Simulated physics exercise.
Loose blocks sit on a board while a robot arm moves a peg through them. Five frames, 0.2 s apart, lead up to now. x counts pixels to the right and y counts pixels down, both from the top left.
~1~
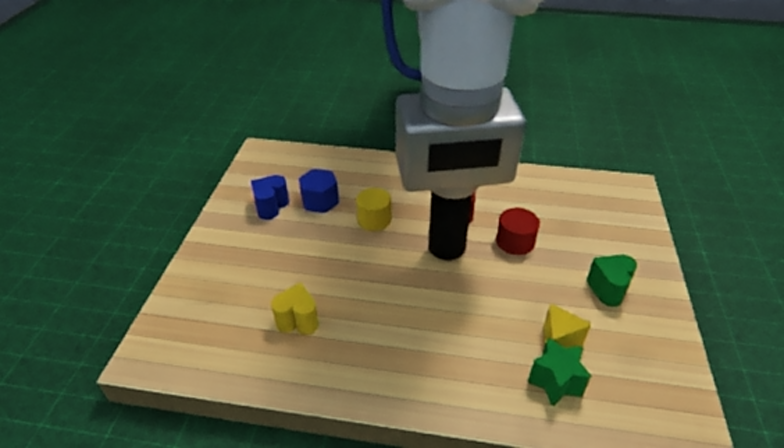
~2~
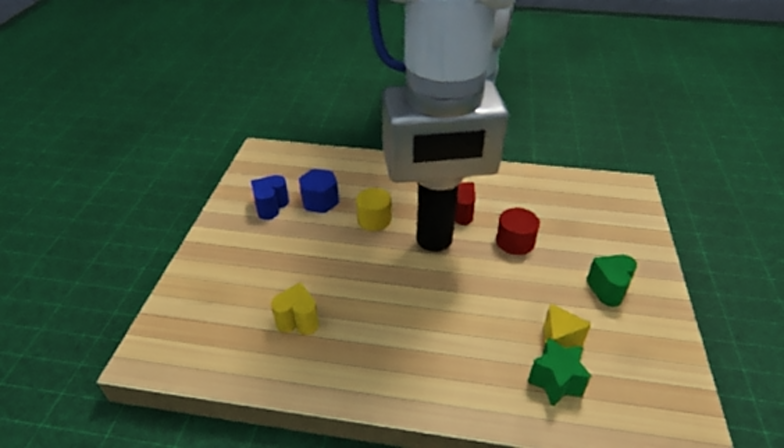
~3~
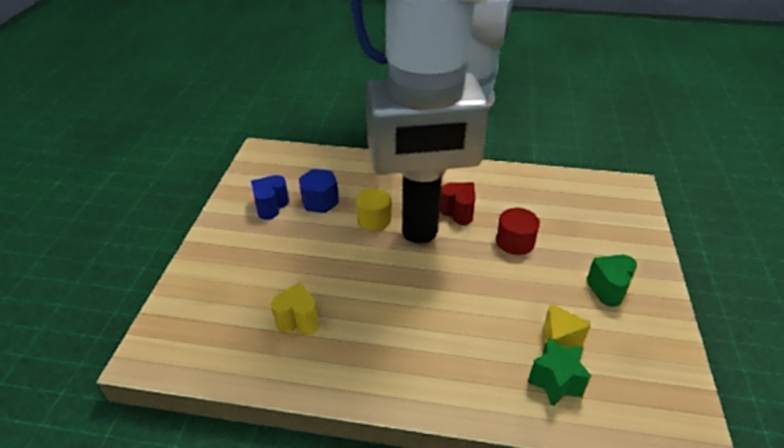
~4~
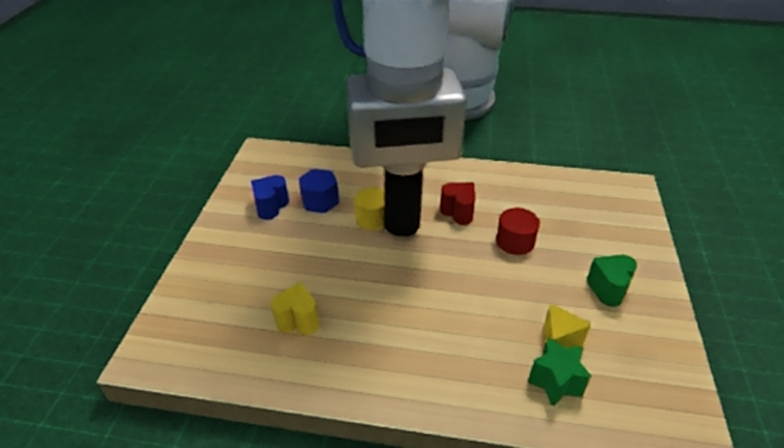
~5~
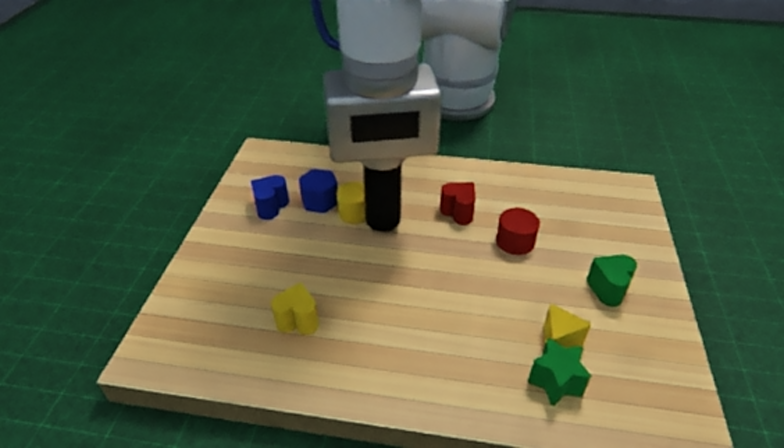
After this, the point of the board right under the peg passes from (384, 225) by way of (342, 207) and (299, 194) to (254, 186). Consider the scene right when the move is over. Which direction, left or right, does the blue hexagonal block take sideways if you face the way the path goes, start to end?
Slides right.
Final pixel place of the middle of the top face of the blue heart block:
Its top centre lands on (246, 187).
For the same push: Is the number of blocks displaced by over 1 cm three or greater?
That would be a yes.
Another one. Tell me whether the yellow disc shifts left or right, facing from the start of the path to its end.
With start-to-end as forward, it shifts right.
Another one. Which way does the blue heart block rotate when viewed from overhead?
The turn is anti-clockwise.
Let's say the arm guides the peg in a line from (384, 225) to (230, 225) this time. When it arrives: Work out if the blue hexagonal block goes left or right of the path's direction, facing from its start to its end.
Heads right.
What follows on the original path. One third of the way, peg (341, 201); blue heart block (260, 186), turned 25° anticlockwise; blue hexagonal block (287, 165), turned 65° anticlockwise; yellow disc (322, 169).
Two thirds of the way, peg (297, 188); blue heart block (260, 186), turned 25° anticlockwise; blue hexagonal block (275, 158), turned 115° anticlockwise; yellow disc (309, 154).
At the end, peg (252, 181); blue heart block (246, 187), turned 90° anticlockwise; blue hexagonal block (251, 146), turned 70° anticlockwise; yellow disc (309, 154); red heart block in place.
